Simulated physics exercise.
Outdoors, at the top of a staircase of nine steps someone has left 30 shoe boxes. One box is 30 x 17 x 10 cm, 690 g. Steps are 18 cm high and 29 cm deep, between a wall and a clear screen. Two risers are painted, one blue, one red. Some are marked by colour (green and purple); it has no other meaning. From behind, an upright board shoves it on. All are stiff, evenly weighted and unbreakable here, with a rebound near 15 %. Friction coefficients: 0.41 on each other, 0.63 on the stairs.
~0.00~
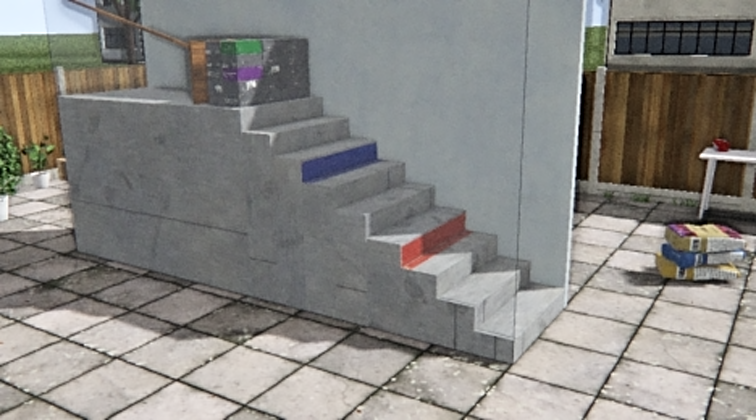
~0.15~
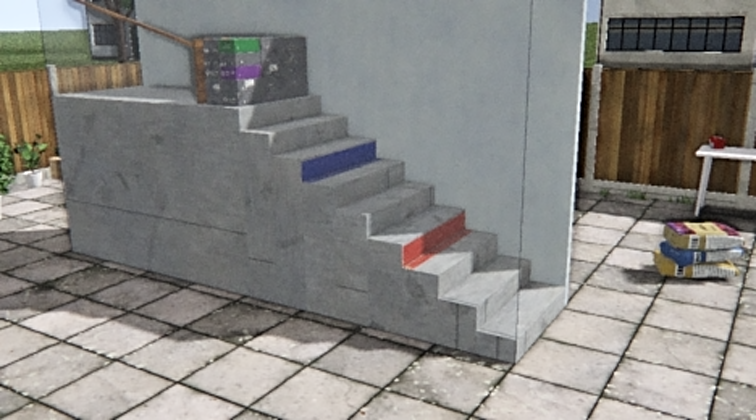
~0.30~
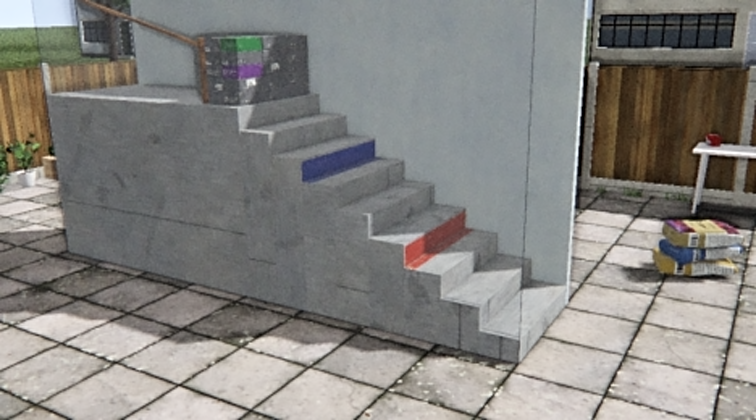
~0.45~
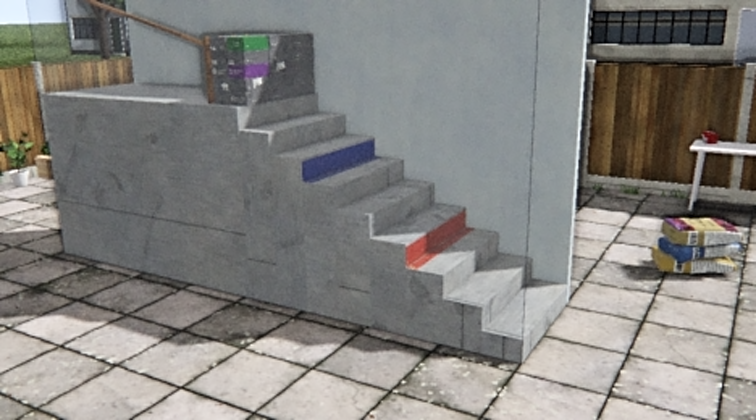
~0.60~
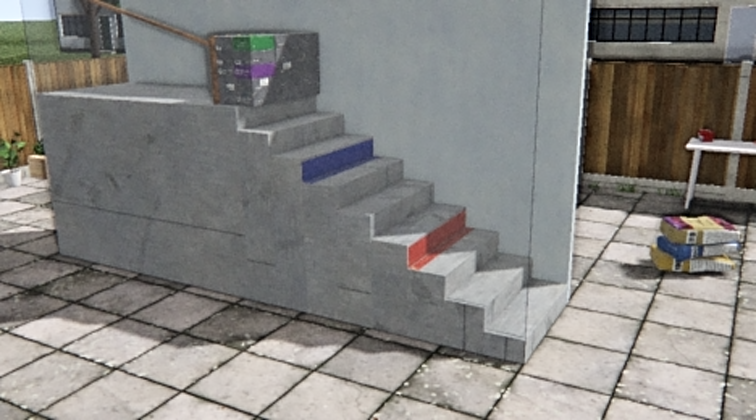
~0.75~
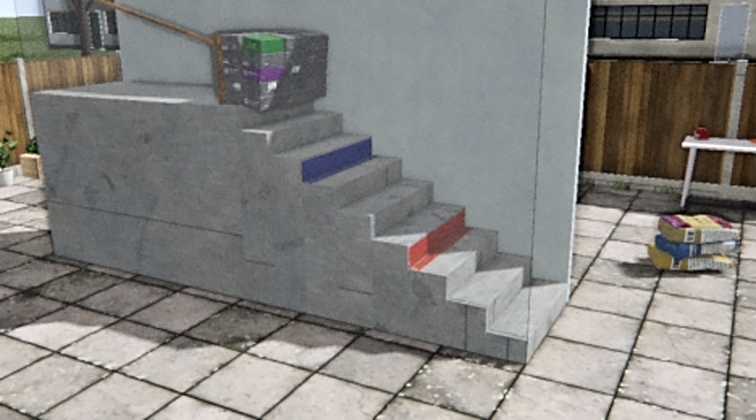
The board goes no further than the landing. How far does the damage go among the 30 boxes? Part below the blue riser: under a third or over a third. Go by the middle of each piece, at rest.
Upwards of a third of them.
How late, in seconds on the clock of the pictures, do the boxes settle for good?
Around 4.0 s.
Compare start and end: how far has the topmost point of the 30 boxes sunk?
Some 42 cm lower.
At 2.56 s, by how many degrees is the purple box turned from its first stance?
Roughly 130°.
After 0.88 s, none of the 30 boxes below the blue riser, 30 disturbed; green box 18° from how it stood, 16 cm lower; purple box 17° from how it stood, 16 cm lower.
After 1.22 s, 1 of the 30 boxes below the blue riser; green box 50° from how it stood, 31 cm lower; purple box 49° from how it stood, 24 cm lower.
After 1.68 s, 14 of the 30 boxes below the blue riser; green box on its side; purple box on its side.
After 2.56 s, 16 of the 30 boxes below the blue riser; purple box on its side; green box on its side.
In the end (4.2 s), 17 of the 30 boxes below the blue riser; purple box on its side; green box on its side. That is 57 per cent. From the last view, middles, purple box near (313, 141), green box near (427, 247).
